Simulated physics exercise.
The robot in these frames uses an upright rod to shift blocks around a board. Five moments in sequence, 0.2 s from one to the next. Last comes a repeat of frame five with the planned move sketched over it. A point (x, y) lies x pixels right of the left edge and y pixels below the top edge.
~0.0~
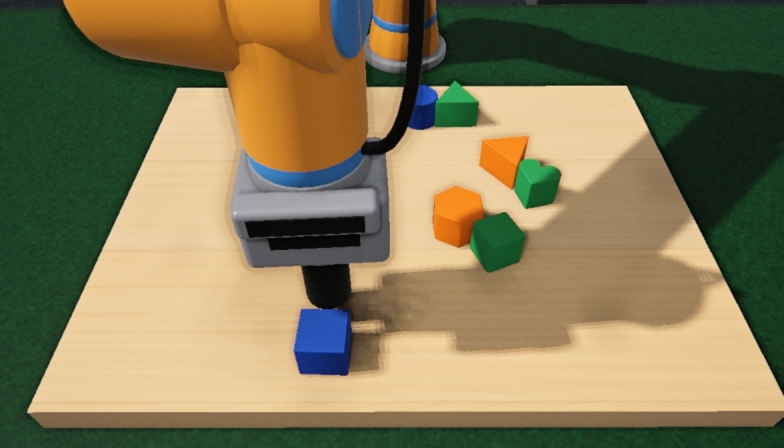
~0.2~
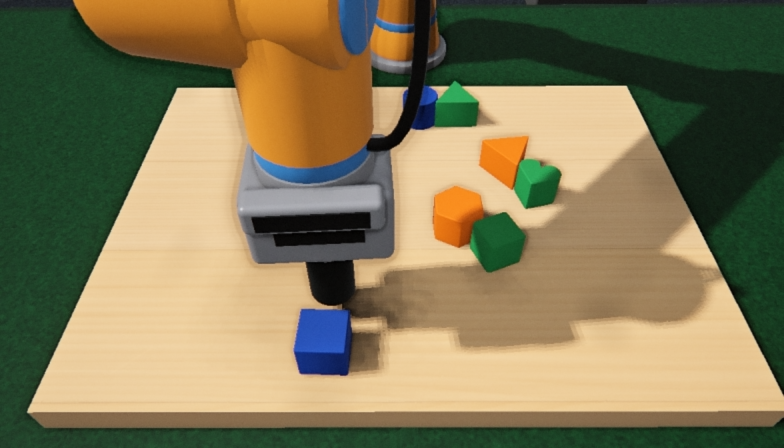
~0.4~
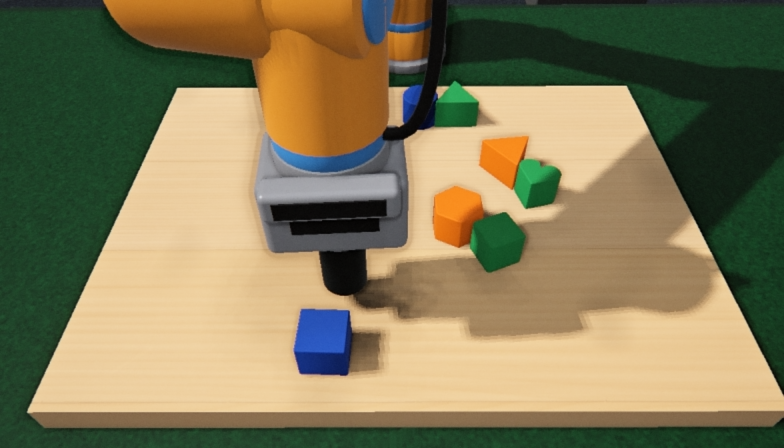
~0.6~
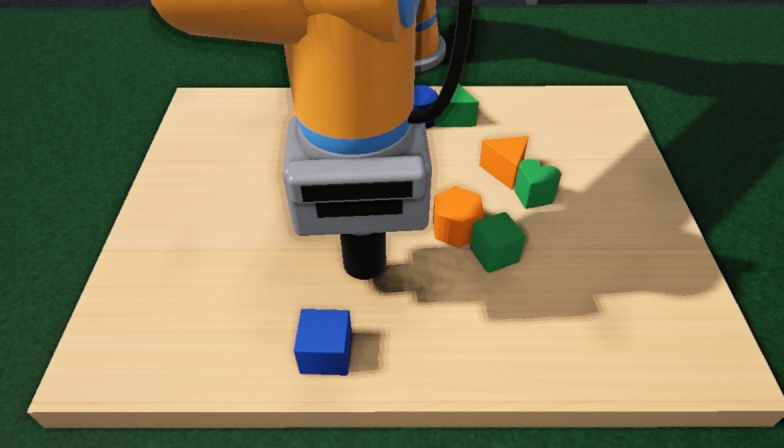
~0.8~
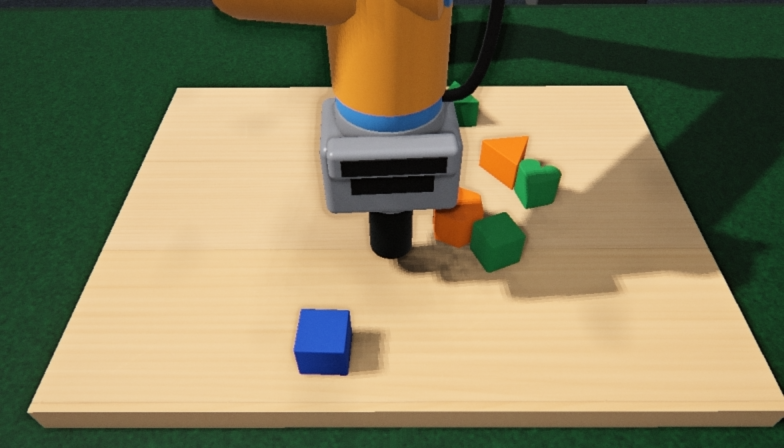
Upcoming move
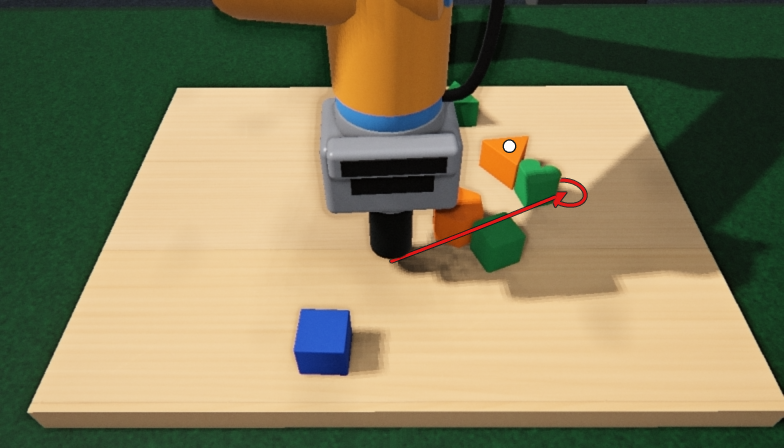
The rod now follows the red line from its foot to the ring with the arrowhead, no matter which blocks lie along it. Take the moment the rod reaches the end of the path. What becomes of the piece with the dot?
That block ends up displaced.
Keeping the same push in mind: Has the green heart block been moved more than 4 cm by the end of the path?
In short: Yes.
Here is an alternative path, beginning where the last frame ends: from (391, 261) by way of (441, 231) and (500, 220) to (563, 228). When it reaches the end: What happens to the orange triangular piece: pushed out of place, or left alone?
It is left in place.
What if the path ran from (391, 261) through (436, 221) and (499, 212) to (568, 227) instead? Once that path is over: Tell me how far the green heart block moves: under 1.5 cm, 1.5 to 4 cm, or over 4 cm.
The answer will be the middling band, 1.5 to 4 cm.
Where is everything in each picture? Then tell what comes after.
Rod tip at (329, 291); block tops, orange six-sided block at (459, 203); green four-sided block at (500, 229); orange triangular piece at (509, 146); green heart block at (539, 171), in the first picture.
Rod at (333, 288); blocks unchanged, in the second picture.
Rod at (345, 279); blocks unchanged, in the third picture.
Rod at (365, 263); blocks unchanged, in the fourth picture.
Rod at (391, 244); orange six-sided block at (459, 203); green four-sided block at (500, 229); orange triangular piece at (509, 146); green heart block at (539, 171), in the fifth picture.
Path on the board, from (391, 261) to (567, 192); the dot is on the orange triangular piece.
What follows on the original path. One third of the way, rod at (457, 219); orange six-sided block at (488, 188).
Two thirds of the way, rod at (517, 196); orange six-sided block at (531, 162), turned 45° anticlockwise; green four-sided block at (510, 230), turned 15° clockwise; orange triangular piece at (516, 138), turned 55° anticlockwise; green heart block at (569, 156), turned 15° clockwise.
At the end, rod at (572, 175); orange six-sided block at (555, 142), turned 105° anticlockwise; green four-sided block at (510, 230), turned 15° clockwise; orange triangular piece at (515, 130), turned 90° anticlockwise; green heart block at (593, 148), turned 30° clockwise.
